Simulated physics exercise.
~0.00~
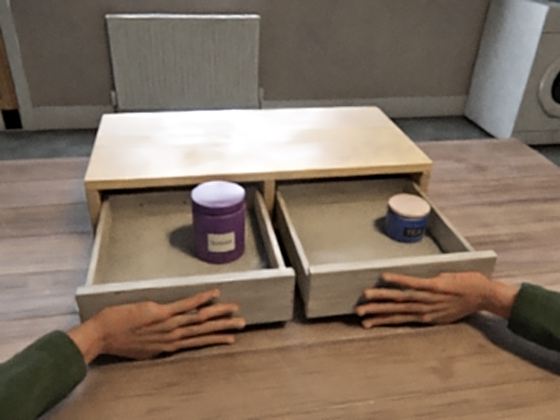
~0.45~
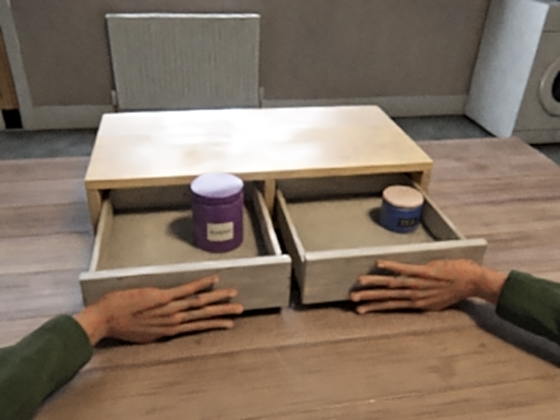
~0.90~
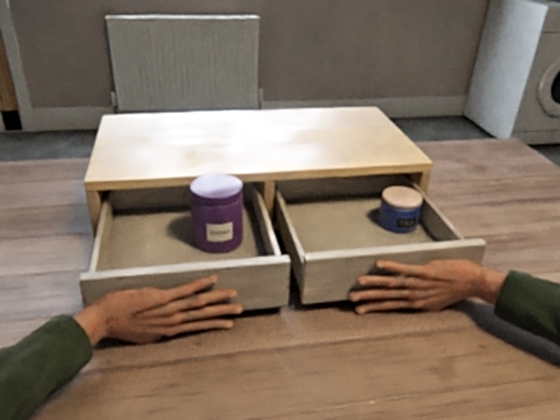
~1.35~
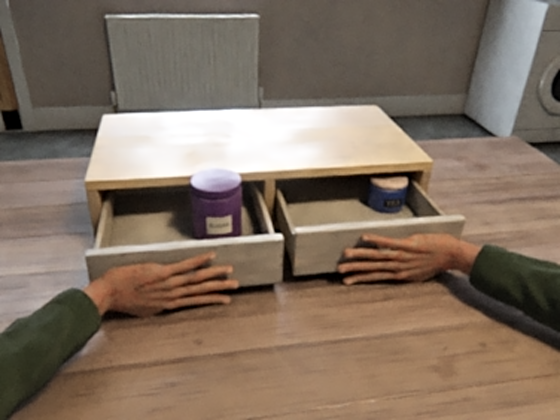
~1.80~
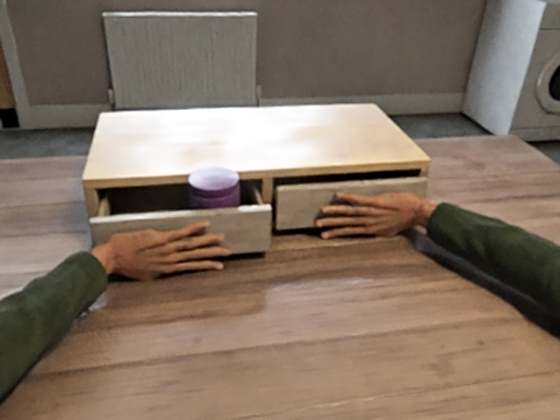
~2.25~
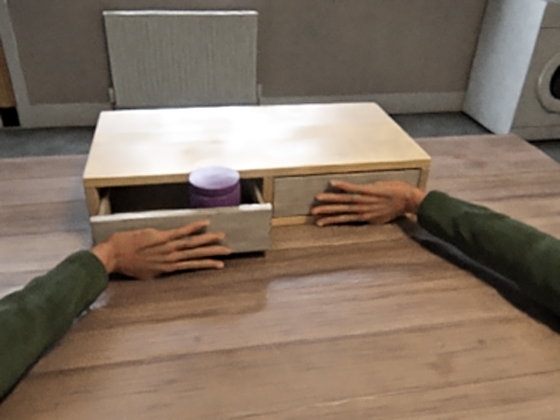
The footage shows two hands pushing the open drawers of a small wooden chest, the left holding a purple jar and the right a blue jar. Both slide inward together, but the left drawer stops partway, leaving it ajar with its jar visible, while the right closes fully.
